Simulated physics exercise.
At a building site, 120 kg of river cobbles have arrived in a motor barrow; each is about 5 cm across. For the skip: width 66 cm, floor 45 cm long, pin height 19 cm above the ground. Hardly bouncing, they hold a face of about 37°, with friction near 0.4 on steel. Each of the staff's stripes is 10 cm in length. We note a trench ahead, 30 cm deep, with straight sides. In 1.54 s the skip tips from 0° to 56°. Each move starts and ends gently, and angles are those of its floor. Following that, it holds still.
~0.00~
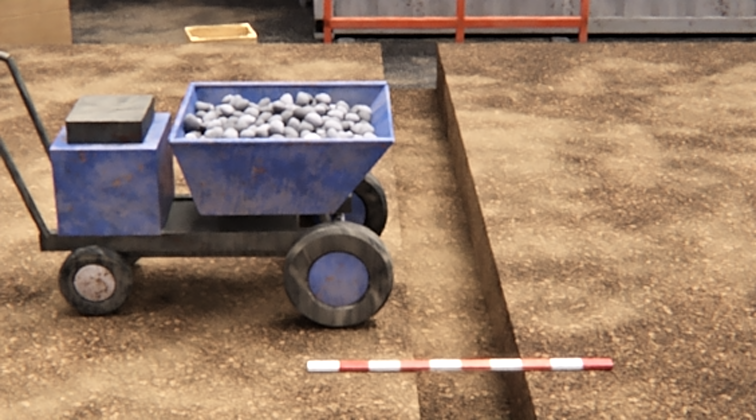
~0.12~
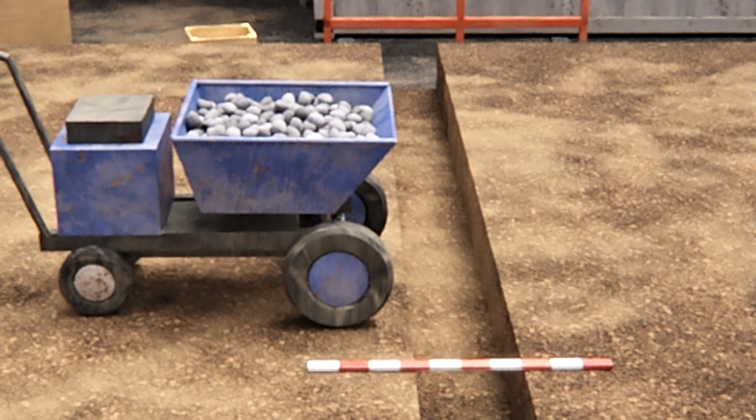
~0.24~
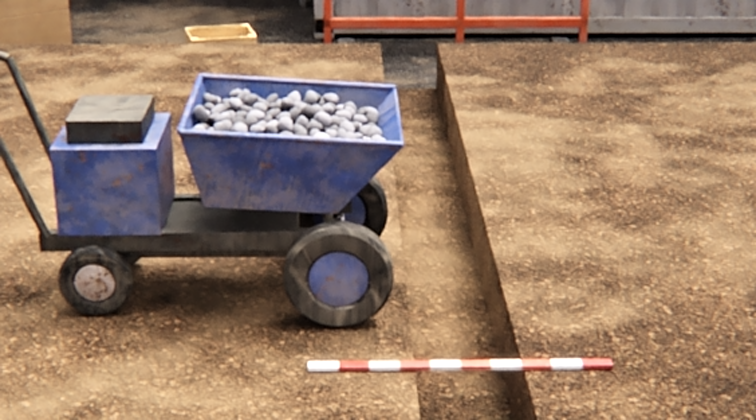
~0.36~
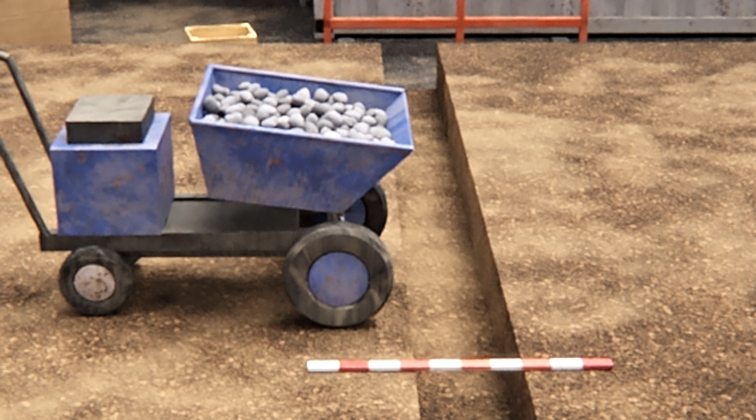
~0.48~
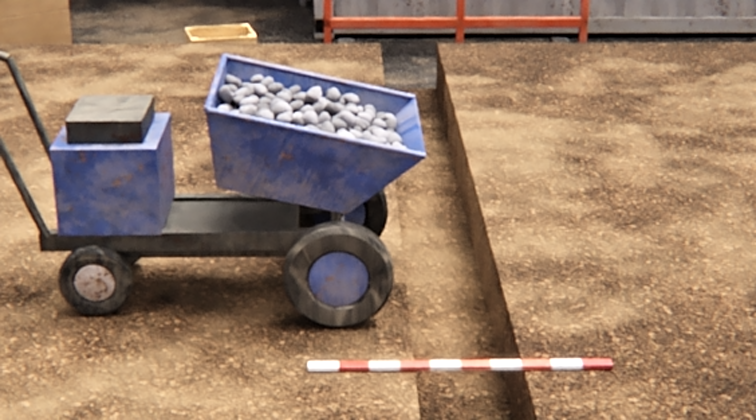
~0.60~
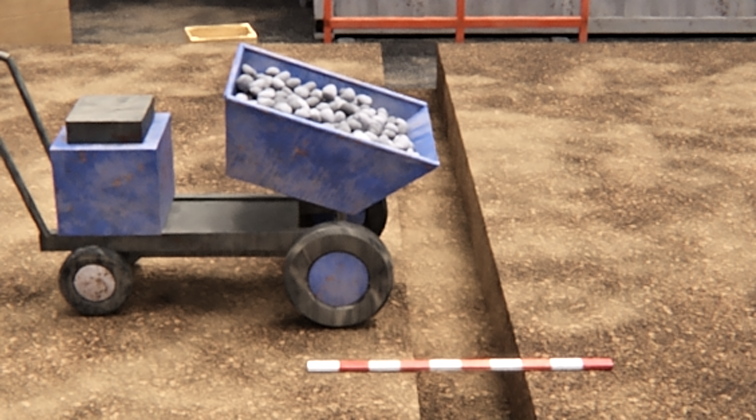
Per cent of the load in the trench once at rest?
About 22 %.
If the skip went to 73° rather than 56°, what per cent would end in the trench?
With that change, near 45 per cent.
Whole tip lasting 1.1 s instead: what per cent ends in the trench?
It would be near 20 percent.
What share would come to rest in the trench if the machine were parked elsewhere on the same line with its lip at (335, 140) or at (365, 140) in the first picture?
That gives roughly 45 per cent and roughly 35 per cent.
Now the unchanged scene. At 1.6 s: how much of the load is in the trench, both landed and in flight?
About 5 per cent by then.
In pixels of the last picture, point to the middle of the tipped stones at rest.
I'd point somewhere around (497, 283).
After 1.2 s the floor is at 47°; 100 % in the skip; the foremost stones are at (471, 201).
After 1.6 s the floor is at 56°; 92 % in the skip, 4 % in the trench, 4 % past the trench; the foremost stones are at (548, 287).
After 2.0 s the floor is at 56°; 79 % in the skip, 5 % in the trench, 17 % past the trench; the foremost stones are at (608, 285).
After 3.9 s the floor is at 56°; 56 % in the skip, 22 % in the trench, 22 % past the trench; the foremost stones are at (678, 285).
